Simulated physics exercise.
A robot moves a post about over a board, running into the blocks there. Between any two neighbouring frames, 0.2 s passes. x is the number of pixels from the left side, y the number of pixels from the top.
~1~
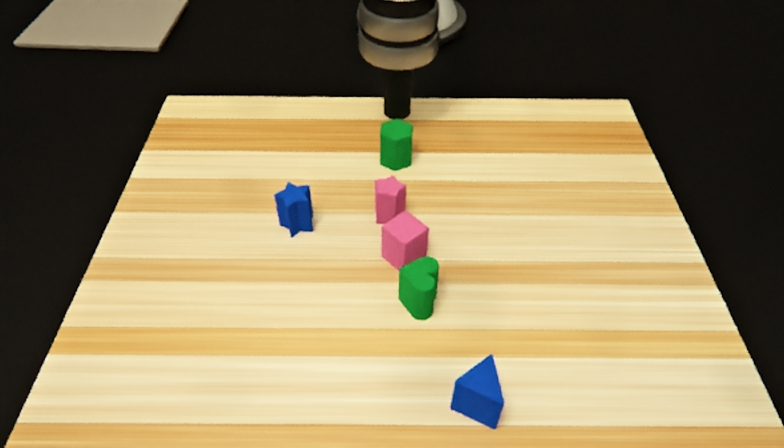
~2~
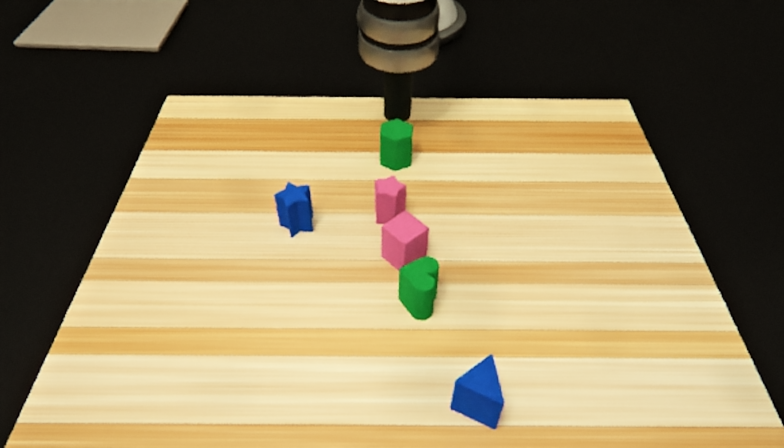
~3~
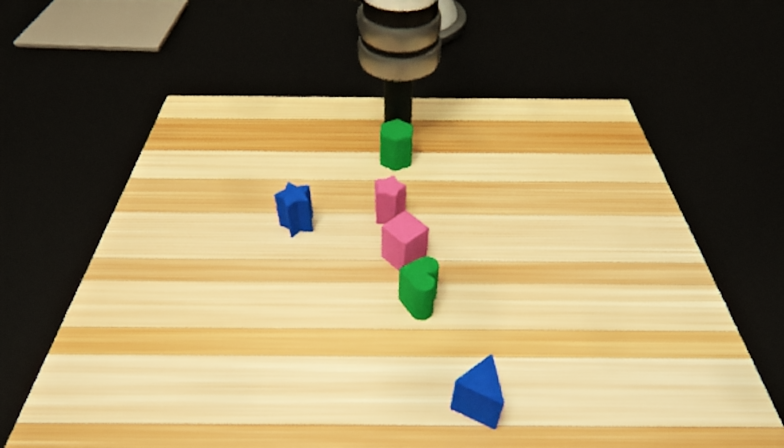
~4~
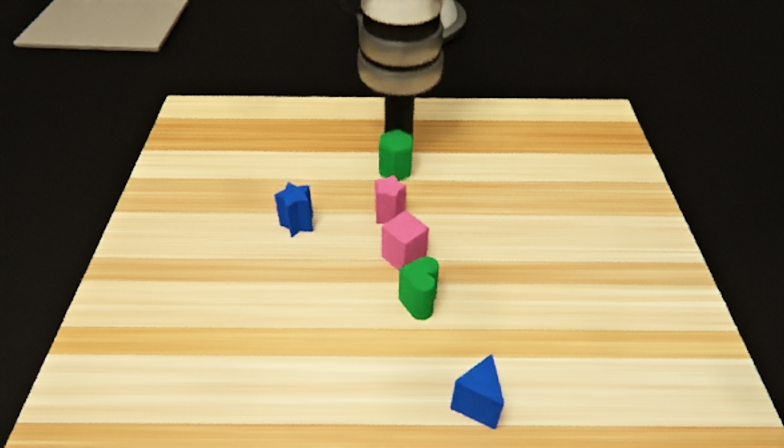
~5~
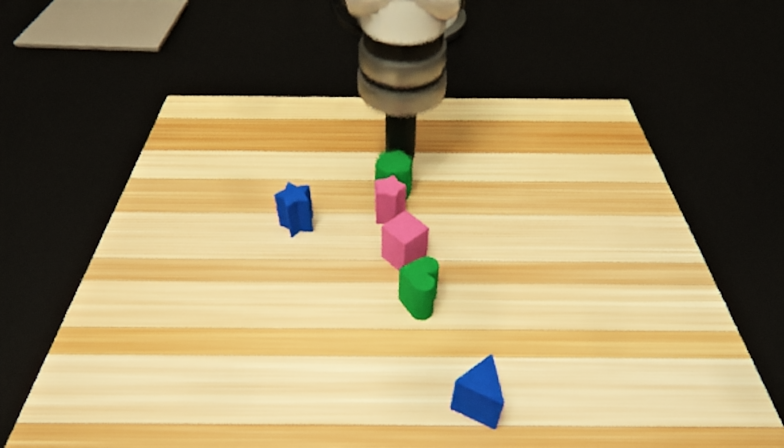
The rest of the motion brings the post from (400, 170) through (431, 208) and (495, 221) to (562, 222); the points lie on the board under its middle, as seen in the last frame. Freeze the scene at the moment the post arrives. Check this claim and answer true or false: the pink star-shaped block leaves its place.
The statement is correct.
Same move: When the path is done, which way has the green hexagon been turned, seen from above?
Rotation: Clockwise.
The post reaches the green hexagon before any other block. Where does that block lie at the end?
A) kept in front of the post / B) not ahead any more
My pick is B.
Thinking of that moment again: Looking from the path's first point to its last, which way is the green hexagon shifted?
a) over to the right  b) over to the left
My pick is a.
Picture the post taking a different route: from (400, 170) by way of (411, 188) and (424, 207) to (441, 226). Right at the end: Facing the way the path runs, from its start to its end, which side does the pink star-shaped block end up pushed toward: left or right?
Right side.
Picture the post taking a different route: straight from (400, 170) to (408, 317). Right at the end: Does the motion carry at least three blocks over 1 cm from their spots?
Short answer: Yes.
What follows on the original path. One third of the way, post (433, 194); pink star-shaped block (385, 204), turned 35° clockwise; green hexagon (396, 183), turned 75° clockwise.
Two thirds of the way, post (499, 206); pink star-shaped block (385, 204), turned 35° clockwise; green hexagon (396, 183), turned 75° clockwise.
At the end, post (567, 207); pink star-shaped block (385, 204), turned 35° clockwise; green hexagon (396, 183), turned 75° clockwise; pink four-sided block in place.
